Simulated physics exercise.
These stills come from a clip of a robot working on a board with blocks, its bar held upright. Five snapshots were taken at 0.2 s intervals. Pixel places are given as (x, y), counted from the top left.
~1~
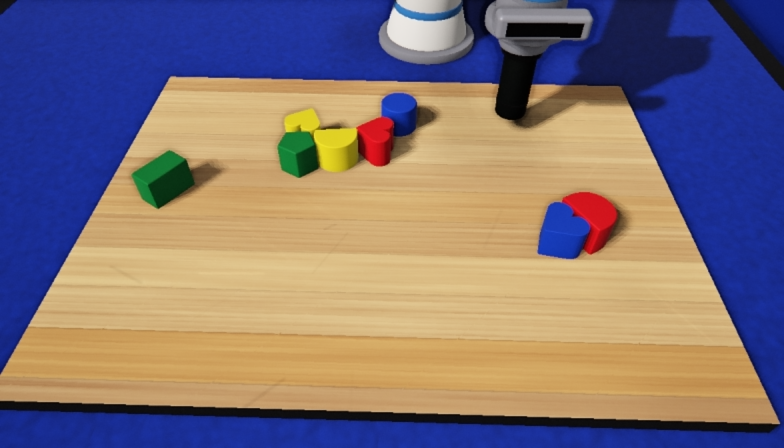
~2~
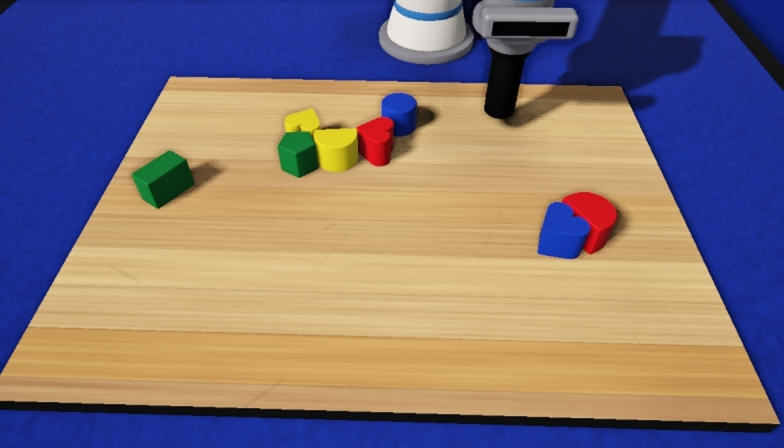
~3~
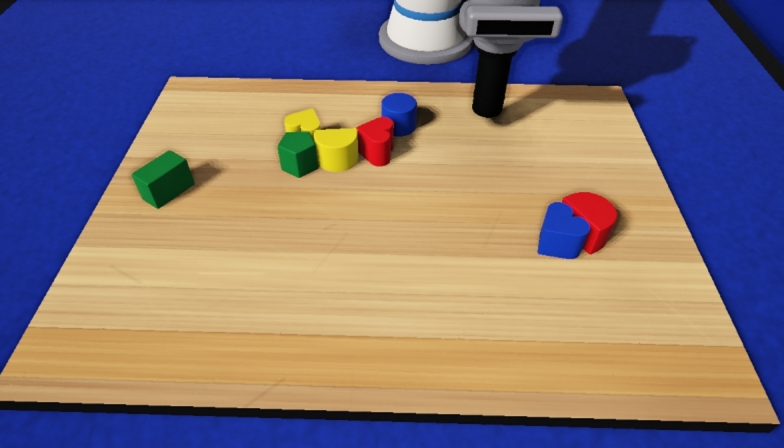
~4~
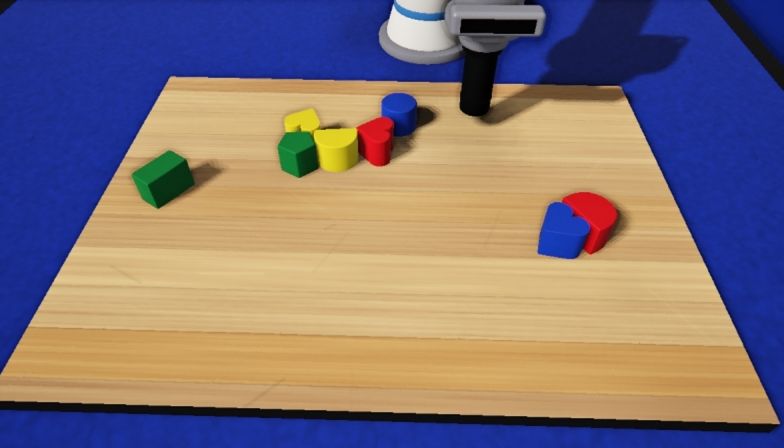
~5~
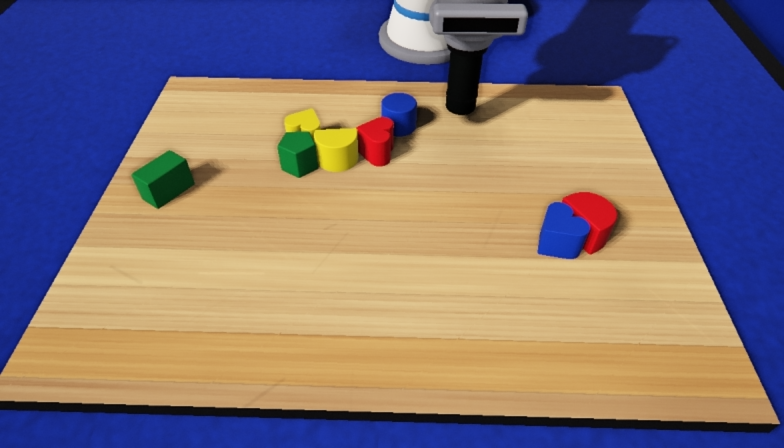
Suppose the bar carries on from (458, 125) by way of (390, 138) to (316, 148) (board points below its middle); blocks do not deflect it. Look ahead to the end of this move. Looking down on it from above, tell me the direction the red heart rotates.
Rotates counter-clockwise.
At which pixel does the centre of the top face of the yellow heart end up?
For the centre of its top, I'd go with (285, 118).
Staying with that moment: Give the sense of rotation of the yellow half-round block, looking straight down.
From above, it looks like the yellow half-round block goes clockwise.
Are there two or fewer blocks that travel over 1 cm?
No, it doesn't check out.
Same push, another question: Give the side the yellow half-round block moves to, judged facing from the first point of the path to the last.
Displaced left.
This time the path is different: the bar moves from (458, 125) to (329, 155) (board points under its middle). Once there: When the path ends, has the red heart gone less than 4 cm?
I believe not.
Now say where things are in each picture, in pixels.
Lower end of the bar (510, 112), tops of blocks, yellow heart (304, 119), yellow half-round block (336, 137), red heart (377, 128), blue circular block (399, 102), in the first frame.
Bar (499, 111), blocks as before, in the second frame.
Bar (487, 110), blocks as before, in the third frame.
Bar (474, 109), blocks as before, in the fourth frame.
Bar (460, 107), yellow heart (304, 119), yellow half-round block (336, 137), red heart (377, 128), blue circular block (399, 102), in the fifth frame.
The first path, step by step. One third of the way, bar (413, 116); blue circular block (383, 101).
Two thirds of the way, bar (363, 123); yellow half-round block (318, 150), turned 35° clockwise; red heart (356, 138), turned 60° anticlockwise; blue circular block (354, 98).
At the end, bar (314, 129); yellow heart (285, 118), turned 25° clockwise; yellow half-round block (318, 151), turned 40° clockwise; red heart (347, 139), turned 100° anticlockwise; blue circular block (353, 98).
